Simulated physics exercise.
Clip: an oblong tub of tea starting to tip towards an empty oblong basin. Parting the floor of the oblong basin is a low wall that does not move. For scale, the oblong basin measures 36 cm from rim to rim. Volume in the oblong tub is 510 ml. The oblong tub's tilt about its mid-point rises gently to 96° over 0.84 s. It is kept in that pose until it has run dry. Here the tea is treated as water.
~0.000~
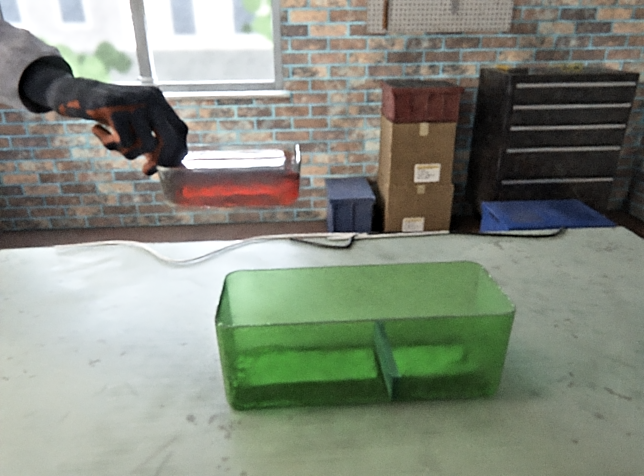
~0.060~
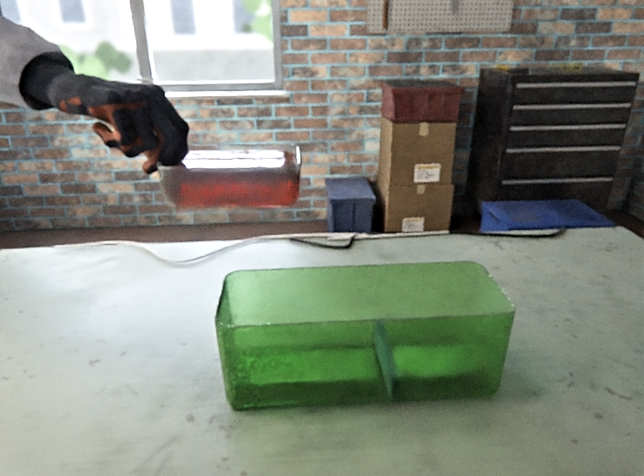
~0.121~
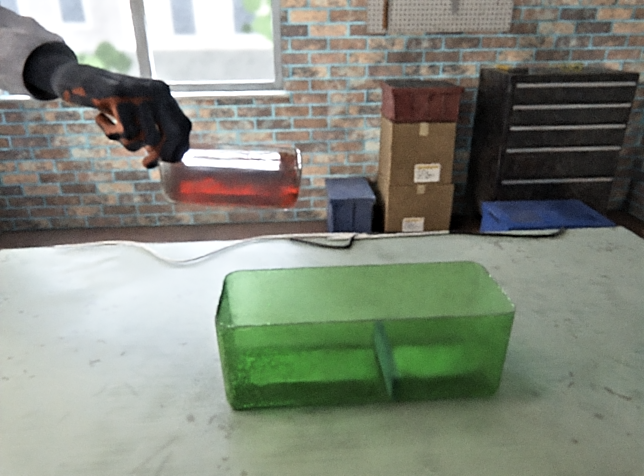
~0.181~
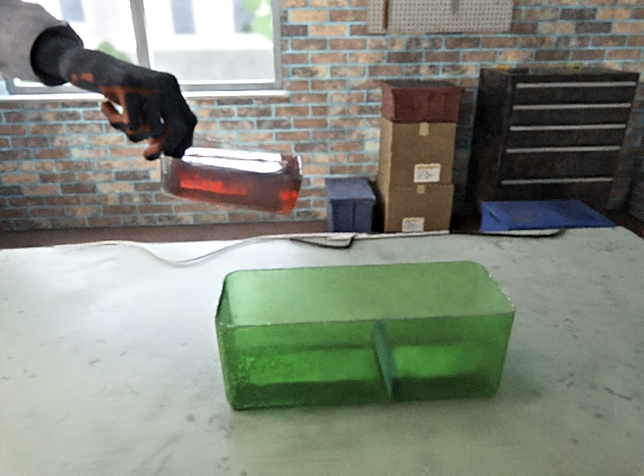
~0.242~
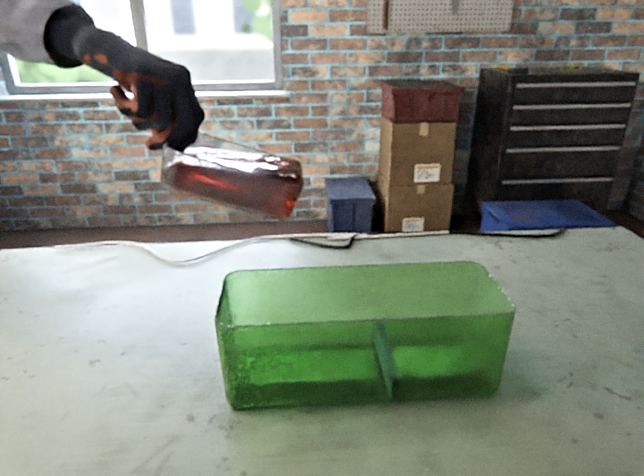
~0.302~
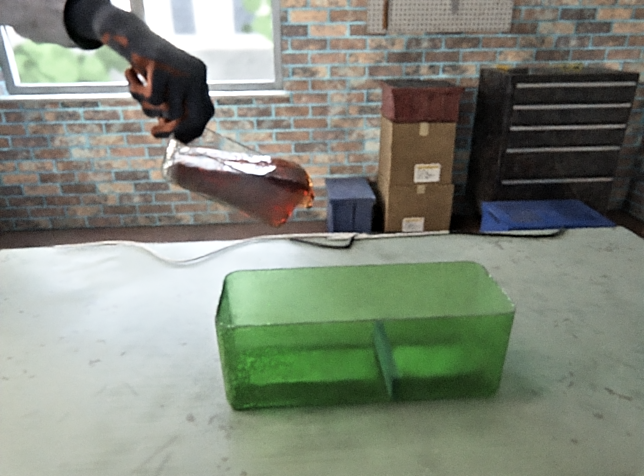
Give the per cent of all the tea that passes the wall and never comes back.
I would say 7 percent.
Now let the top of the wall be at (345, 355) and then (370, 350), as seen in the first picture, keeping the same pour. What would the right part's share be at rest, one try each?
65 in a hundred, followed by 35 in a hundred.
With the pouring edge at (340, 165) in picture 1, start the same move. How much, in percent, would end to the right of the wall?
55 %.
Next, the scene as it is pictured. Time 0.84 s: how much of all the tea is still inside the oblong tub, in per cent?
Around 3 in a hundred.
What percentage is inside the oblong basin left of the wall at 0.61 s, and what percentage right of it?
Left roughly 46, right roughly 1.
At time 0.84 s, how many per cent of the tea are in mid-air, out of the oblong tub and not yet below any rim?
Around 5 per cent of the liquid is in flight.
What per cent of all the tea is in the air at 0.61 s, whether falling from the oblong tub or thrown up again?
Estimate: About 44 % of all of it.
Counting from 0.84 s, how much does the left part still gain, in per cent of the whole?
It comes to near 3 per cent.
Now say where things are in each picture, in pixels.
In the first frame, it leans 0°; its right rim is at (299, 155); the tea meets the walls at (170, 163) and (297, 159); the oblong basin's rim runs from (220, 298) to (498, 286); the wall's top is at (387, 347).
In the second frame, it leans 1°; its right rim is at (299, 157); the tea meets the walls at (171, 162) and (297, 160).
In the third frame, it leans 5°; its right rim is at (300, 161); the tea meets the walls at (171, 160) and (298, 162).
In the fourth frame, it leans 11°; its right rim is at (301, 167); the tea meets the walls at (172, 158) and (300, 164).
In the fifth frame, it leans 18°; its right rim is at (301, 176); the tea meets the walls at (173, 158) and (300, 169); 3 per cent is over the edge.
In the sixth frame, it leans 27°; its right rim is at (300, 186); the tea meets the walls at (172, 157) and (289, 175); 11 per cent is over the edge.
By 0.61 s the tilt is 80° and 8 per cent is still to pour, 45 is left of the wall and 1 right of it.
By 0.84 s the tilt is 96° and 3 per cent is still to pour, 81 is left of the wall and 4 right of it.
By 1.08 s the tilt is 96° and 0 per cent is still to pour, 83 is left of the wall and 7 right of it.
By 1.34 s the tilt is 96° and 0 per cent is still to pour, 84 is left of the wall and 7 right of it.
At rest 84 per cent lies left of the wall, 7 right of it and 9 outside.
